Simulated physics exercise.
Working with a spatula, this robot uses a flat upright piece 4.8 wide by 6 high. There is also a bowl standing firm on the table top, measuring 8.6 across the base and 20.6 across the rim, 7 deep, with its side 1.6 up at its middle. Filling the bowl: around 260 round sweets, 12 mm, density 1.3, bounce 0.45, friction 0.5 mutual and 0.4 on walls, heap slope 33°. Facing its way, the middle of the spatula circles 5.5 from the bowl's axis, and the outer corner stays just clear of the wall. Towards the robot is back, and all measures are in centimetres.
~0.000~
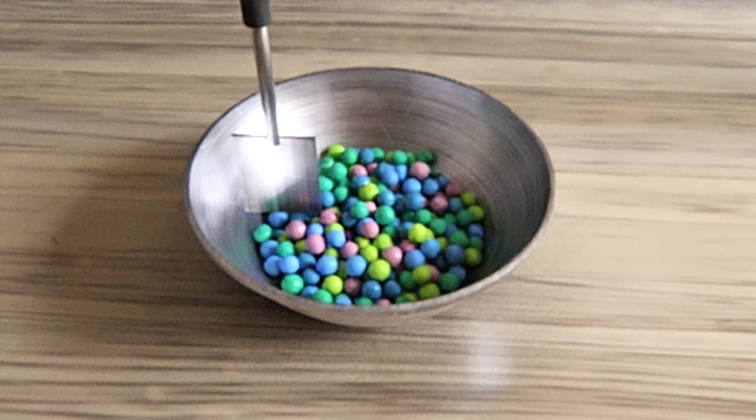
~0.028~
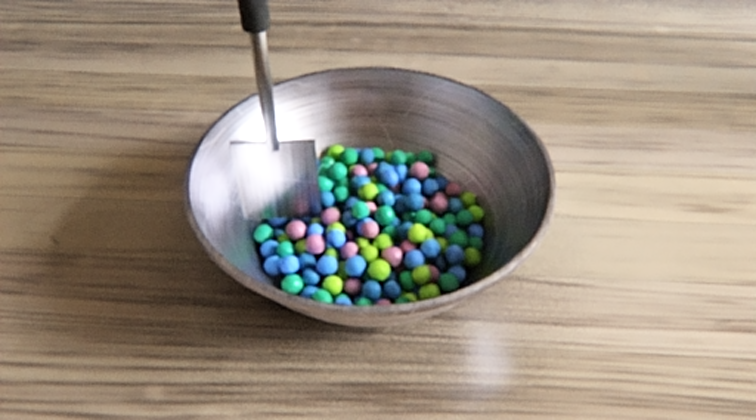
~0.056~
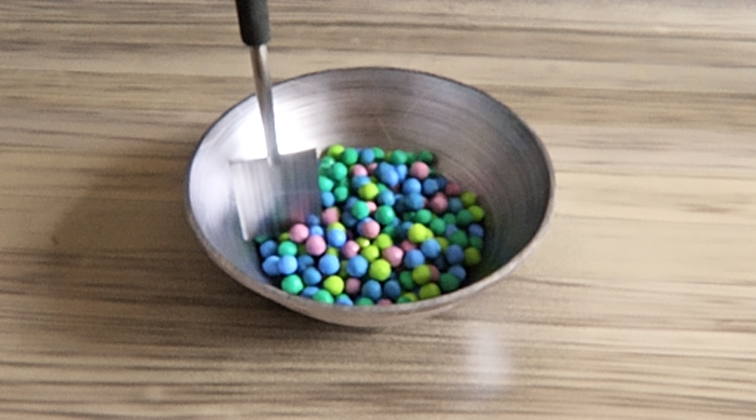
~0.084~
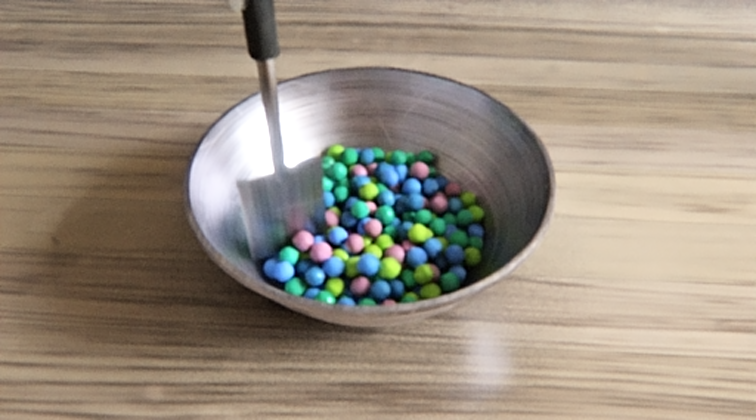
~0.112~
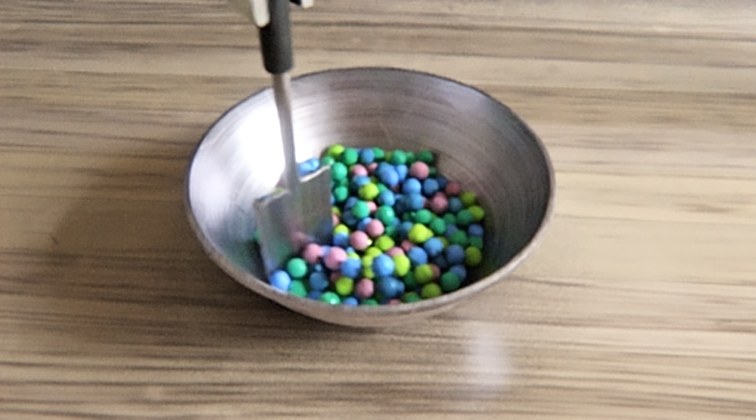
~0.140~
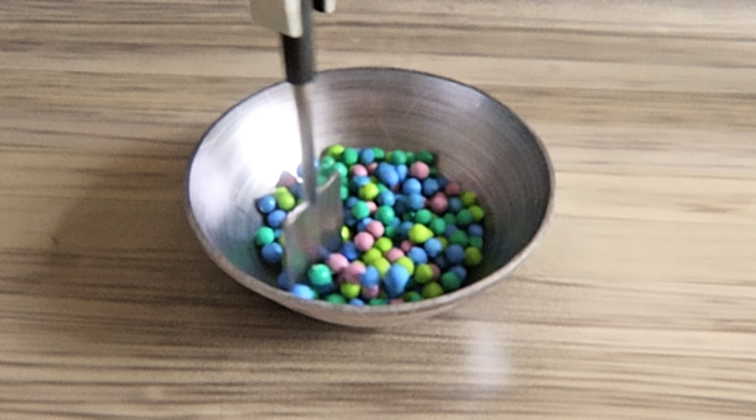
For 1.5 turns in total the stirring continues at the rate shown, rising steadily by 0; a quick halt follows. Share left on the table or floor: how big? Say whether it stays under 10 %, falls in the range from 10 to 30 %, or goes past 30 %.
The share stays under 10 %.
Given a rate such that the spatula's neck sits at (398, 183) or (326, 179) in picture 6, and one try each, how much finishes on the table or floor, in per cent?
Some 20 and 5 %.
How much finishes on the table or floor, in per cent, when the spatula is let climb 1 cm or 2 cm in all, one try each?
Try one: Around 0 %; try two: Around 0 %.
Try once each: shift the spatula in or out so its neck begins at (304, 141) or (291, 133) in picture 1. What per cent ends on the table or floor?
Roughly 0 and 0 per cent.
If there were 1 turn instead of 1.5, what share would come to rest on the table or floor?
Estimate: About 0 percent.
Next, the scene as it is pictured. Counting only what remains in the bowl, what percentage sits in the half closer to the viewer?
About 40 per cent.
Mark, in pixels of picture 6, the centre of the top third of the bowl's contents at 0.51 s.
Near (368, 146).
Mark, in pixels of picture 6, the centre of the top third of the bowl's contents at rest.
I'd put it at about (427, 183).
By 0.51 s, 248° round, highest piece 7 above the table; 262 in the bowl.
By 0.89 s, 76° round, highest piece 9 above the table; 262 in the bowl.
By 1.27 s, 180° round, highest piece 6 above the table; 259 in the bowl, 3 on the table or floor.
By 1.97 s, 180° round, highest piece 6 above the table; 259 in the bowl, 3 on the table or floor.
Final count, 259 in the bowl, 3 on the table or floor. That is 1 % on the table or floor.
